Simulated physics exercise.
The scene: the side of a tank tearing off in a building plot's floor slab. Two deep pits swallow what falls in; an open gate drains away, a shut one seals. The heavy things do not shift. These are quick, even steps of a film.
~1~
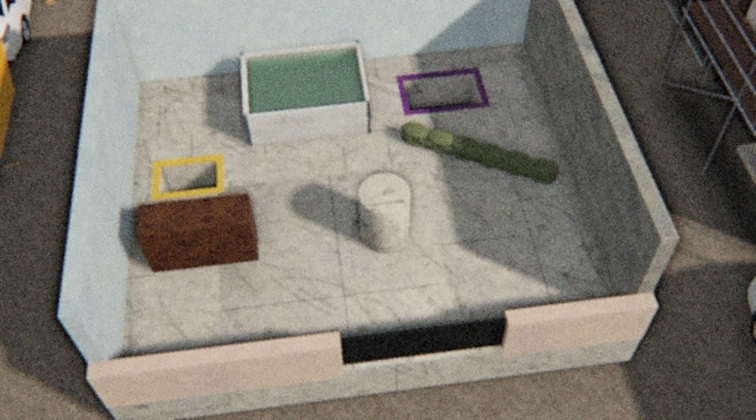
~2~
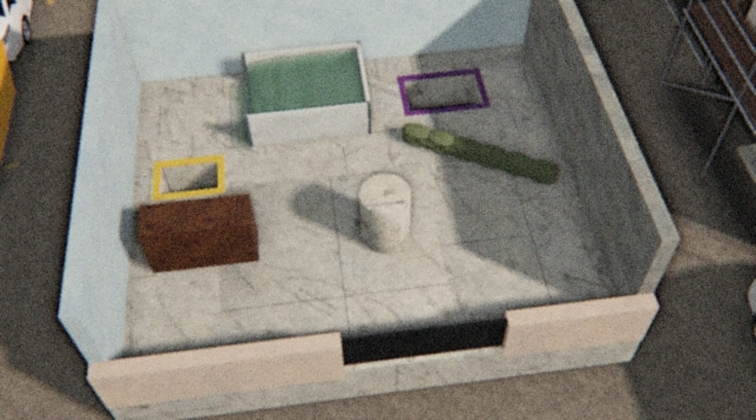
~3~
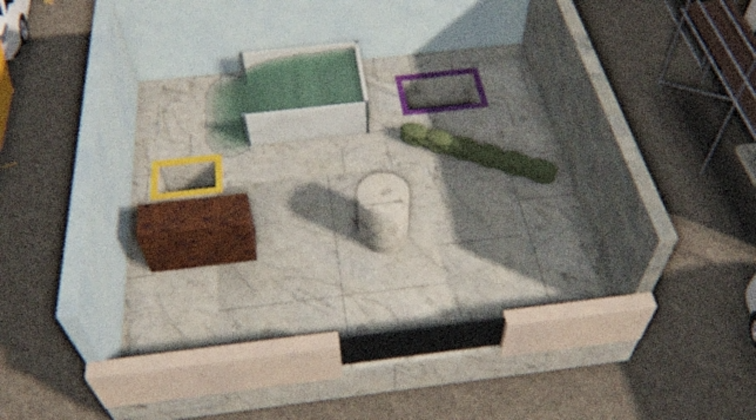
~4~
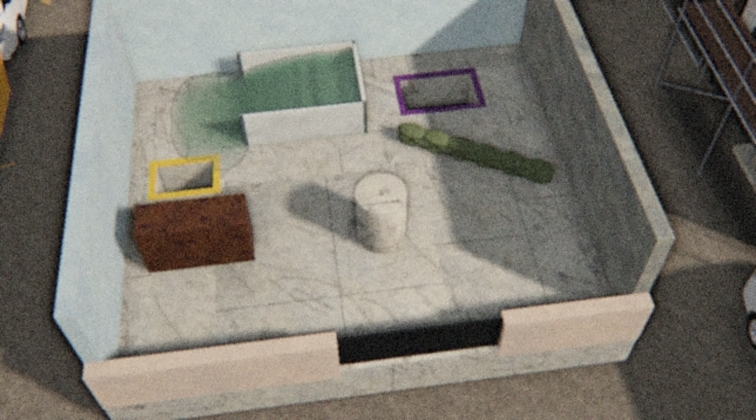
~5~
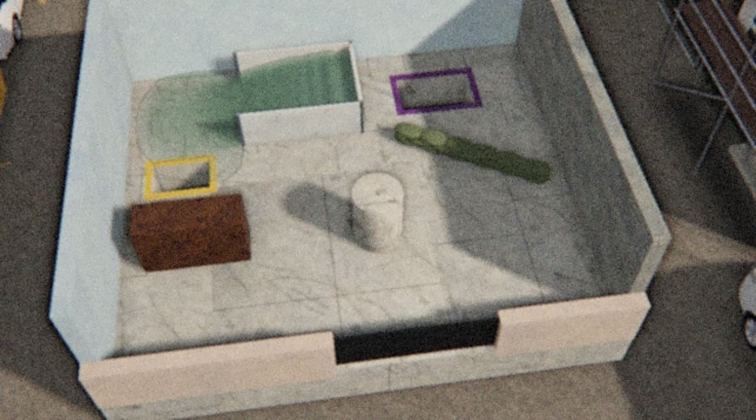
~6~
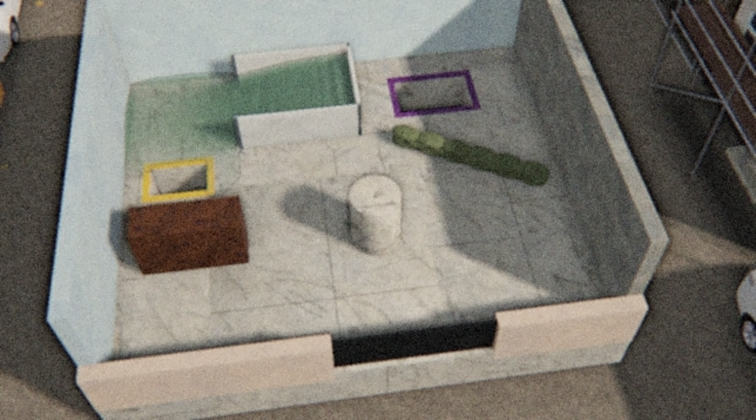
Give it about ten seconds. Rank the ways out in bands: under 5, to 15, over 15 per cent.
The gate takes less than 5 %; the yellow pit takes more than 15 %; the purple pit takes less than 5 %.
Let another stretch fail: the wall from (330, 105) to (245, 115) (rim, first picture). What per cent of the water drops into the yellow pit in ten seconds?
Roughly, in per cent: Yellow 14.
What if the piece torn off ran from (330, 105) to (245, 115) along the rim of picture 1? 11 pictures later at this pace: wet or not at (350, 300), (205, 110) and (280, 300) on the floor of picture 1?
In turn: Flooded, clear, under water.
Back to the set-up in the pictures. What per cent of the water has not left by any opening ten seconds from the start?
Some 46 per cent.
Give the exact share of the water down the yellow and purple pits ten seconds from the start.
In turn 50 and 4 per cent.
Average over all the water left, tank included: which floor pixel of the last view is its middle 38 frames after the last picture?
Around (260, 155).
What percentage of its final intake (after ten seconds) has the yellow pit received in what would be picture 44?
Near 80 in a hundred.
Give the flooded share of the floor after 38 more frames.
Near 50 in a hundred.
A moment on, water covers 15 % of the floor; the gate 0 %, the yellow pit 3 %, the purple pit 0 %.
Next, water covers 15 % of the floor; the gate 0 %, the yellow pit 9 %, the purple pit 0 %.
Then, water covers 30 % of the floor; the gate 0 %, the yellow pit 25 %, the purple pit 0 %.
Later, water covers 50 % of the floor; the gate 0 %, the yellow pit 41 %, the purple pit 1 %.
In the end, water covers 65 % of the floor; the gate 0 %, the yellow pit 50 %, the purple pit 3 %.
